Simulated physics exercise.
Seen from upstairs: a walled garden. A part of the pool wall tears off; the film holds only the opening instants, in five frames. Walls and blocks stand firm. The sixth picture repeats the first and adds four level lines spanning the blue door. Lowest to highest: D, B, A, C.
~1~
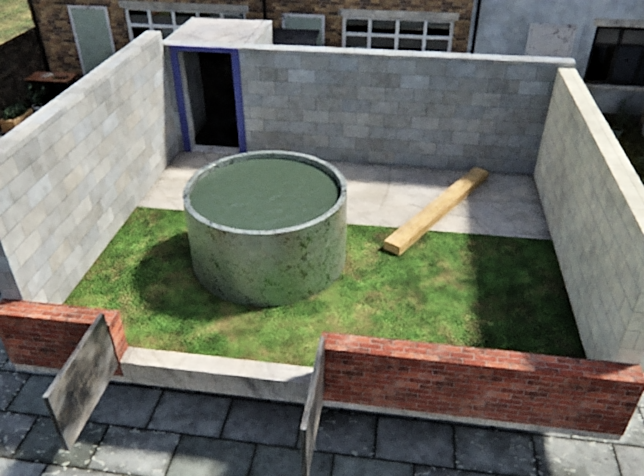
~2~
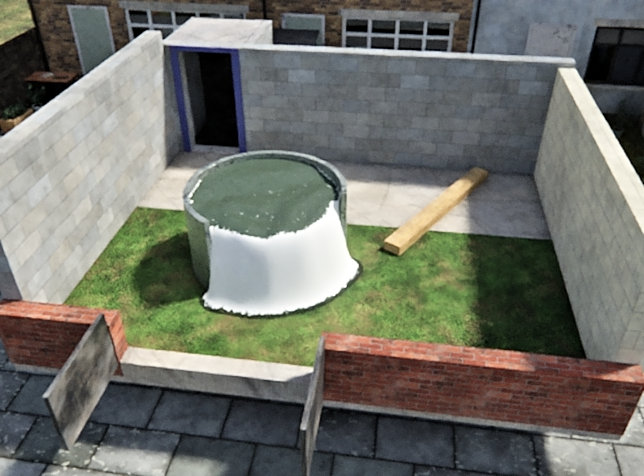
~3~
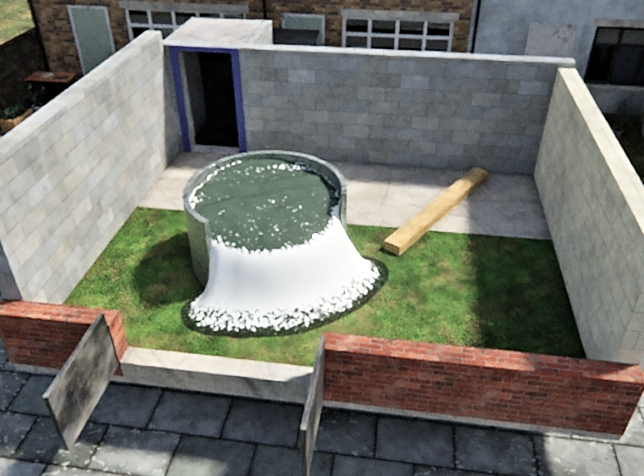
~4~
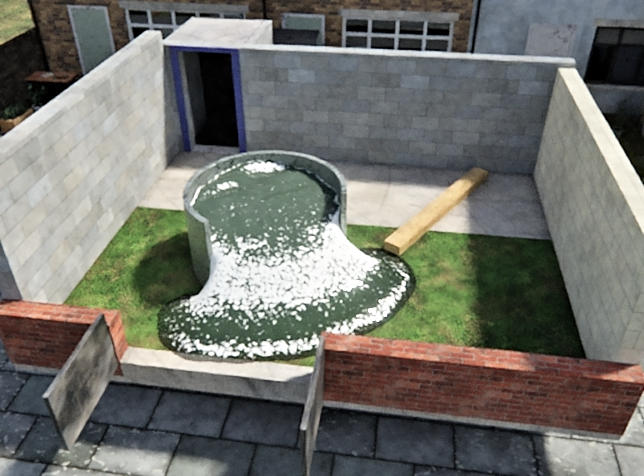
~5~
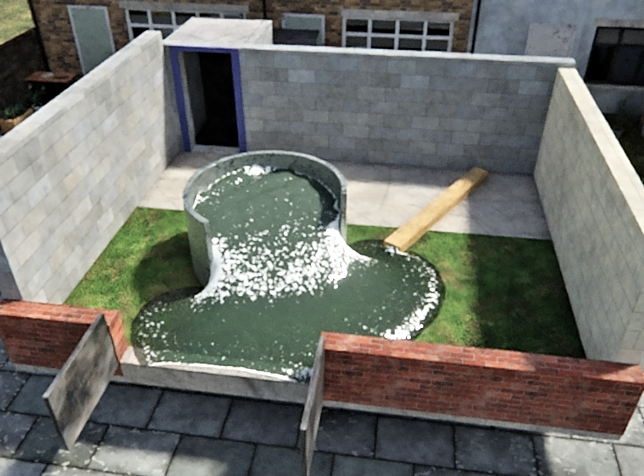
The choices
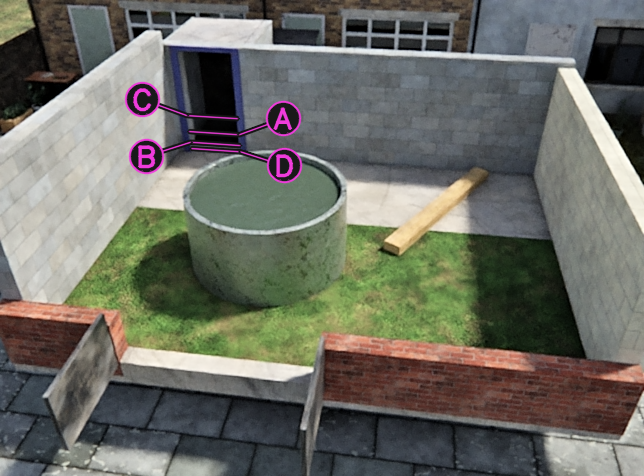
At first, dark green water lies still in a round pool on the grass of a walled garden. Then a white sheet of it pours down the pool's front, and foam-flecked water fans out across the lawn, reaching the plank's near end and the low brick wall by the open gate.
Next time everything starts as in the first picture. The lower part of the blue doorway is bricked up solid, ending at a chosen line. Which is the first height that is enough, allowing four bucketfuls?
Mark D.
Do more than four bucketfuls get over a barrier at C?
No.
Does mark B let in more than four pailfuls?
No.
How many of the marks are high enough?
All of the four.
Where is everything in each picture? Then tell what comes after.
Water in the pool at rest, its middle at (266, 193); foot of the blue doorway at (216, 153); open gate at (218, 317).
Water covers 2 % of the ground and shows as far out as (205, 298).
Water covers 6 % of the ground and shows as far out as (380, 266).
Water covers 12 % of the ground and shows as far out as (386, 256).
Water covers 19 % of the ground and shows as far out as (431, 268).
On the marked copy, A at (214, 133); B at (215, 143); C at (212, 117); D at (216, 150); from the bottom up D, B, A, C.
For mark A, nothing gets over.
For mark B, nothing gets over.
For mark C, nothing gets over.
For mark D, nothing gets over.
